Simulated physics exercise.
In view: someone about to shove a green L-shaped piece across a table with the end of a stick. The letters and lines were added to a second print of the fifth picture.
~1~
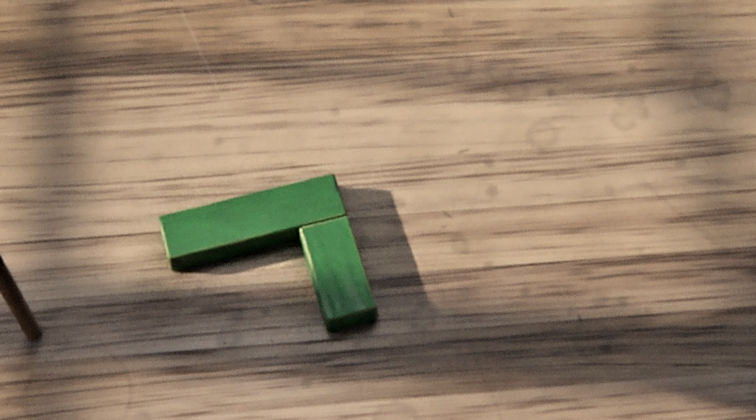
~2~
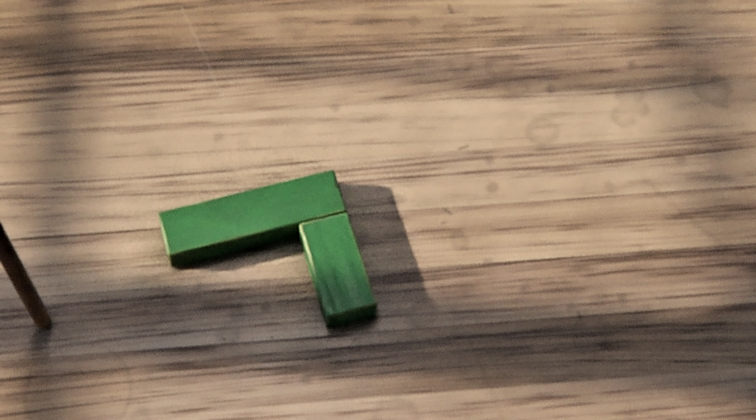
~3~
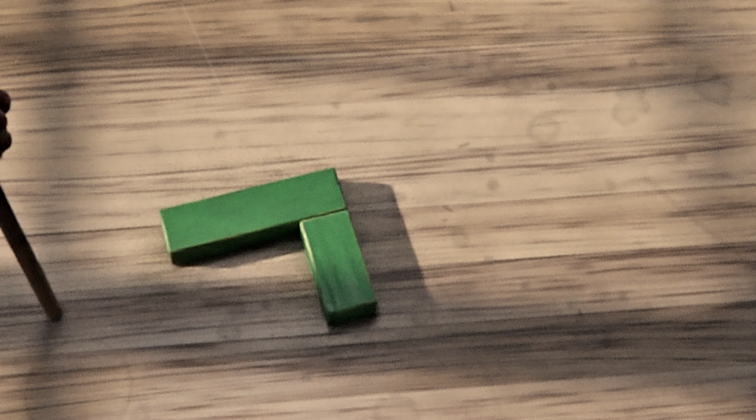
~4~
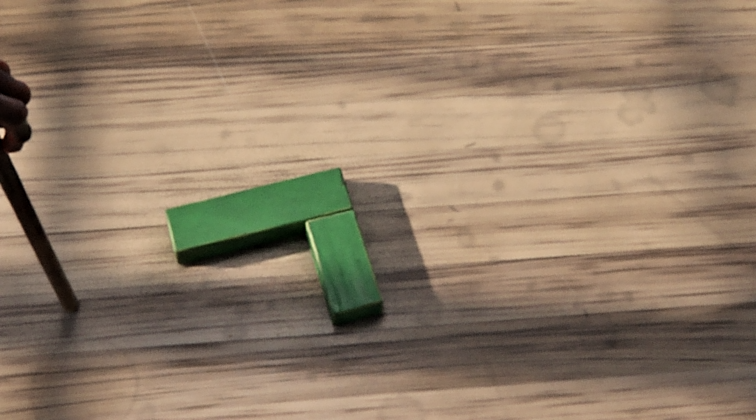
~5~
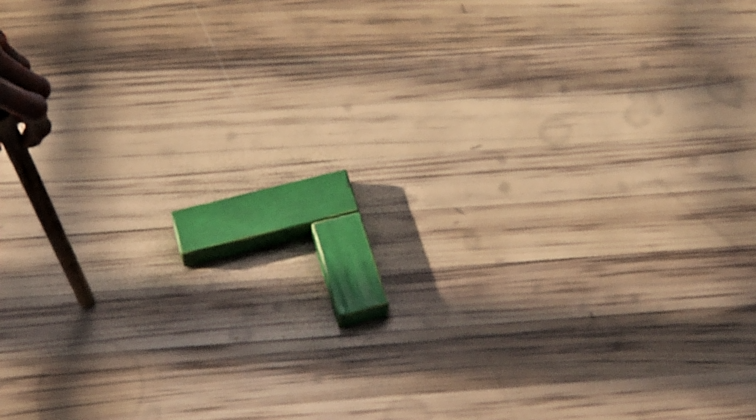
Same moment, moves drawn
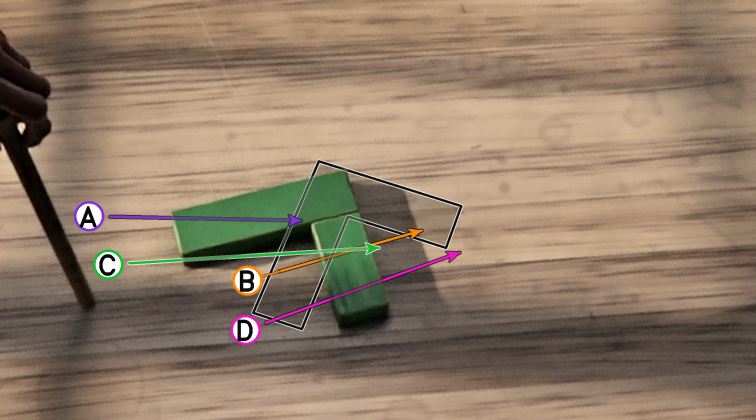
On a wood-grained table, a green L-shaped piece lay almost still, shifting only very slightly, while a hand holding a thin stick came in from the left and moved its tip a little closer.
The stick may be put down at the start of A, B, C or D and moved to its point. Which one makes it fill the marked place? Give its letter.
Arrow D does it.
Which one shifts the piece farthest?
That is C.
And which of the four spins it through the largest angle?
Stroke D.
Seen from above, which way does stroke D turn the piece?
It turns anticlockwise.
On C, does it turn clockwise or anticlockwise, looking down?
On that stroke, anticlockwise.
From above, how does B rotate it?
Anticlockwise.
On the copy, A from (110, 217) to (301, 221); B from (279, 272) to (422, 231); C from (129, 263) to (379, 248); D from (265, 323) to (460, 252).
On D. First, foot of the stick (338, 298), piece (269, 213).
Then, foot of the stick (407, 273), piece (297, 228).
Finally, foot of the stick (460, 253), piece (310, 230); it fills the outline.
By contrast, A leaves the piece out of the outline, at (292, 245); B leaves the piece out of the outline, at (351, 210); C leaves the piece out of the outline, at (456, 180).
